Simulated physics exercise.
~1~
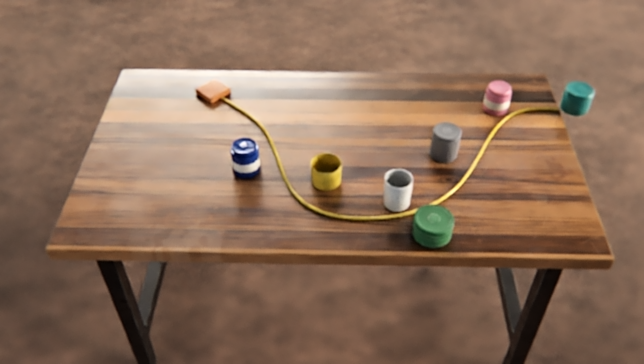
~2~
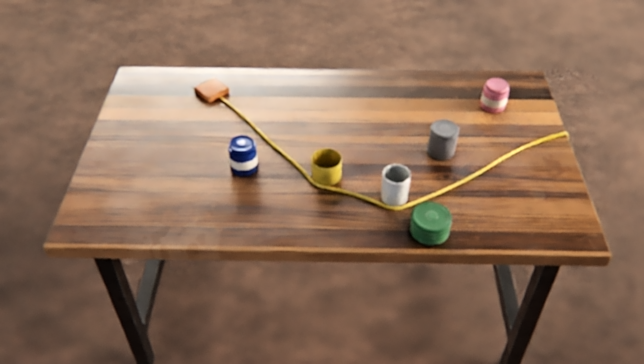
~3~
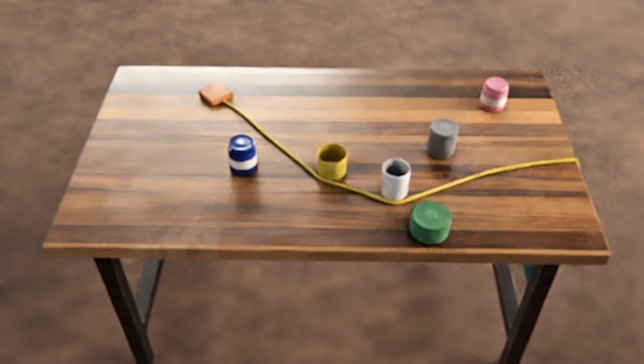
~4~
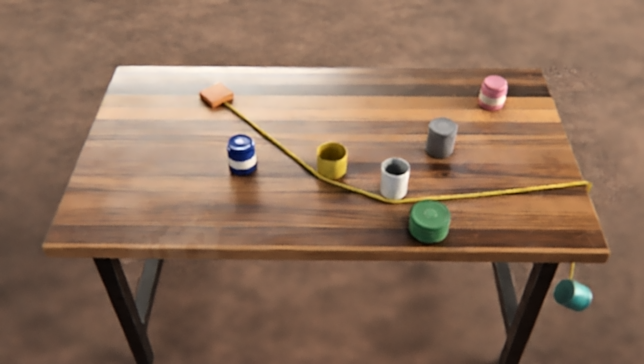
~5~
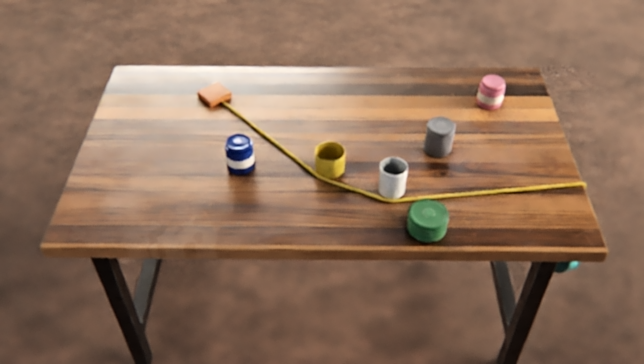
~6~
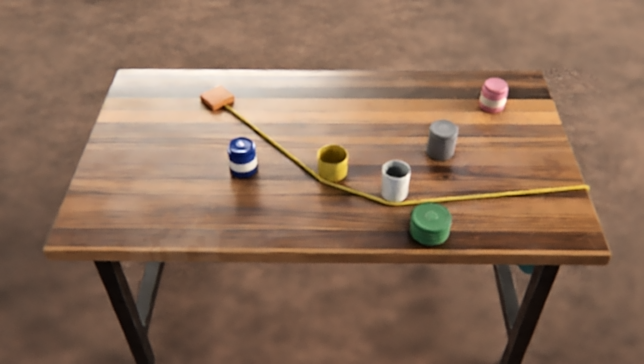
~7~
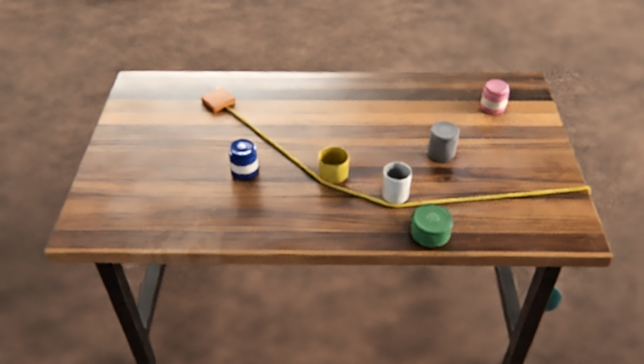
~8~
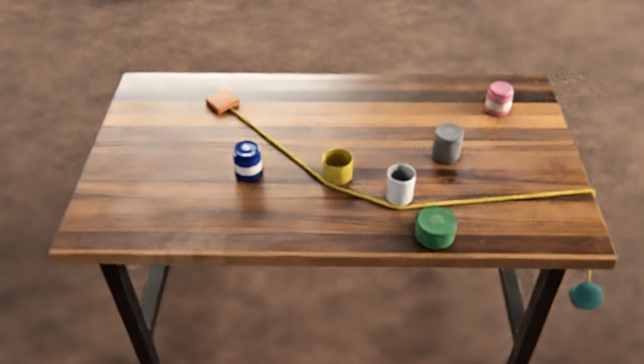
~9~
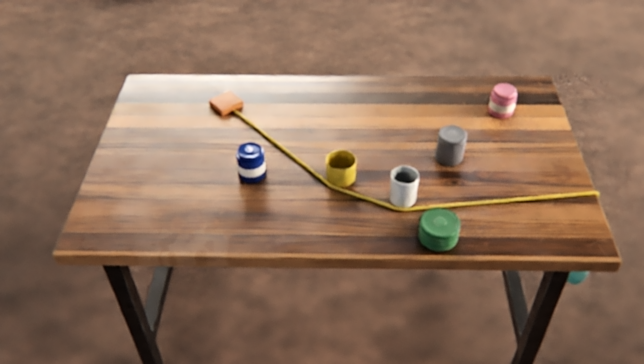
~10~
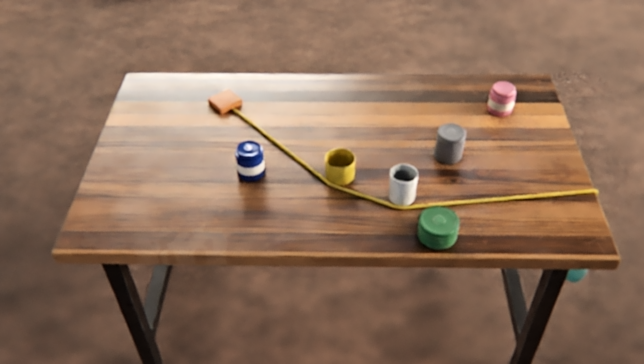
A teal cylinder tied to a yellow cable drops off the right side of a wooden table, while the cable runs back across the top to a small orange block at the upper left. The cable's loose curve pulls tighter, pressing past the yellow cup and the white mug, and the cup shifts very slightly. The cable's right part slides toward the near corner as the teal piece swings beneath the edge, passing behind the table leg and out again. The blue, pink, grey and green containers stay put. At the end, the teal piece still hangs below the right edge, partly hidden, with the cable taut.
